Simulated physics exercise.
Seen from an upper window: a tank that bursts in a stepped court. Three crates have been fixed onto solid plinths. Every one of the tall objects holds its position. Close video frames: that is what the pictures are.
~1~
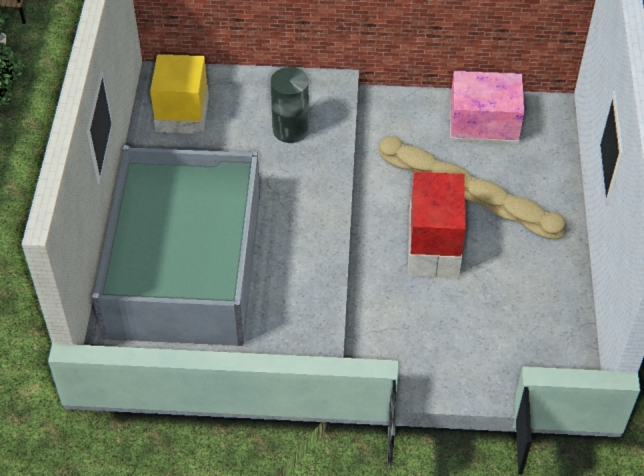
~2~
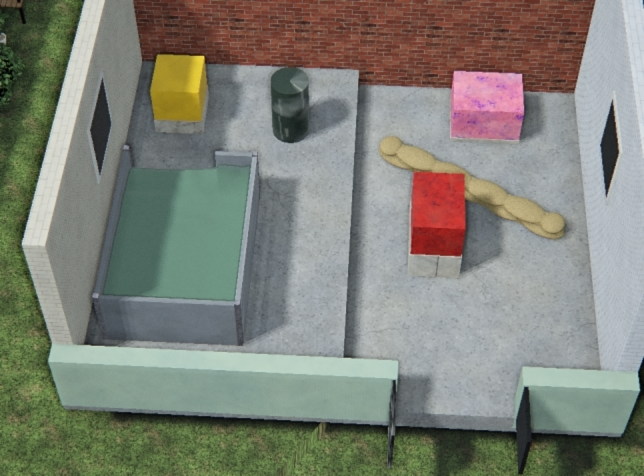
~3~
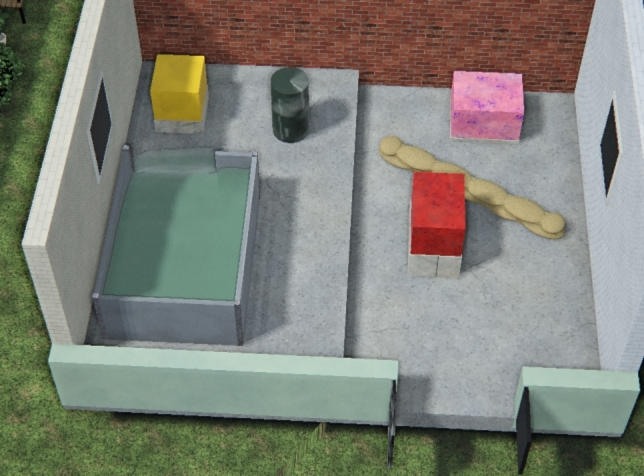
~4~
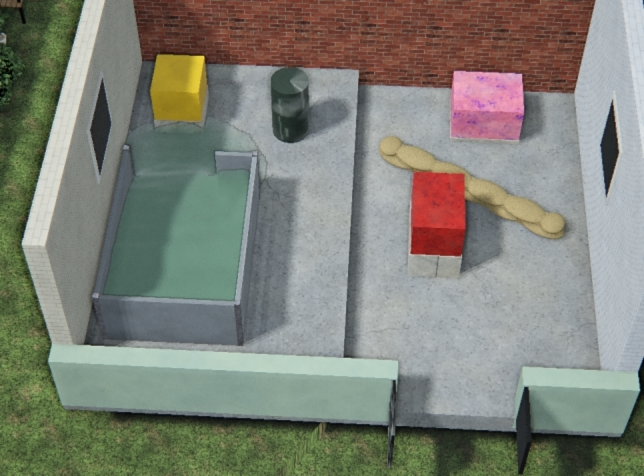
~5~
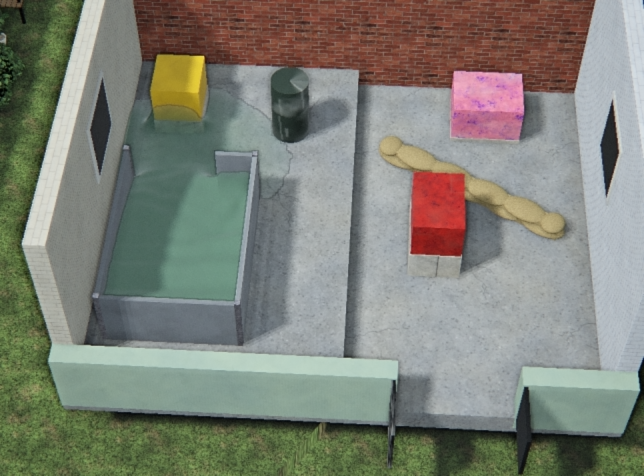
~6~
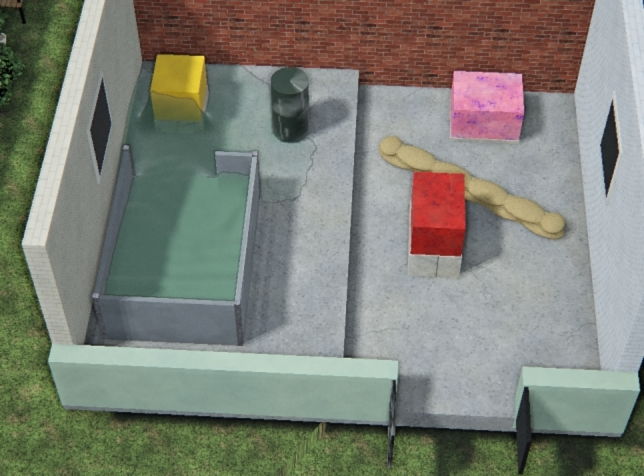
A stepped concrete court with a brick back wall and pale side walls is seen from a high window, with grass outside. A grey tank of green water stands at left, a yellow block and dark green cylinder behind it, a red block, twisted tan form and pink block at right. The tank's far side opens and water pours out, spreading backward and rightward around the yellow block and cylinder.
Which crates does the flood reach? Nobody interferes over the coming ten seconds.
The yellow crate is reached; the red crate is not reached; the pink crate is reached.
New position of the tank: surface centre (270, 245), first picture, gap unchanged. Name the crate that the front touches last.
The red one.
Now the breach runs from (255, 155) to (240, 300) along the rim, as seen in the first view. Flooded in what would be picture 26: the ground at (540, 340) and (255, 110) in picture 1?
Note, points in order: Soaked; unreached.
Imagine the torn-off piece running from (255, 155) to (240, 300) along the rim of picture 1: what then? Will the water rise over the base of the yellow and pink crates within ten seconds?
I expect yellow remains untouched while pink goes wet.
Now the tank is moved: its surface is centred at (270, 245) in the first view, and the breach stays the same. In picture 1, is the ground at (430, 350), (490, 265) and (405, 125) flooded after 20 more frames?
First unwetted; next unwetted; last drenched.
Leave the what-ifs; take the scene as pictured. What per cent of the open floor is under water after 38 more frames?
Close to 90 percent, by my reckoning.
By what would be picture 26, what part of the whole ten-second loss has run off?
Result, approximate: 0 per cent.
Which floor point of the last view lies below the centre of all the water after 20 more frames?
Centre of the water: Near (259, 179).
A moment on, water covers 20 % of the floor; the yellow crate water round its plinth, the red crate not reached, the pink crate not reached.
Next, water covers 35 % of the floor; the yellow crate water round its plinth, the red crate not reached, the pink crate water round its plinth.
Then, water covers 60 % of the floor; the yellow crate water round its plinth, the red crate water round its plinth, the pink crate water round its plinth.
Later, water covers 90 % of the floor; the yellow crate water round its plinth, the red crate water round its plinth, the pink crate water round its plinth.
In the end, water covers 95 % of the floor; the yellow crate was topped, the red crate stayed above the water, the pink crate was topped.
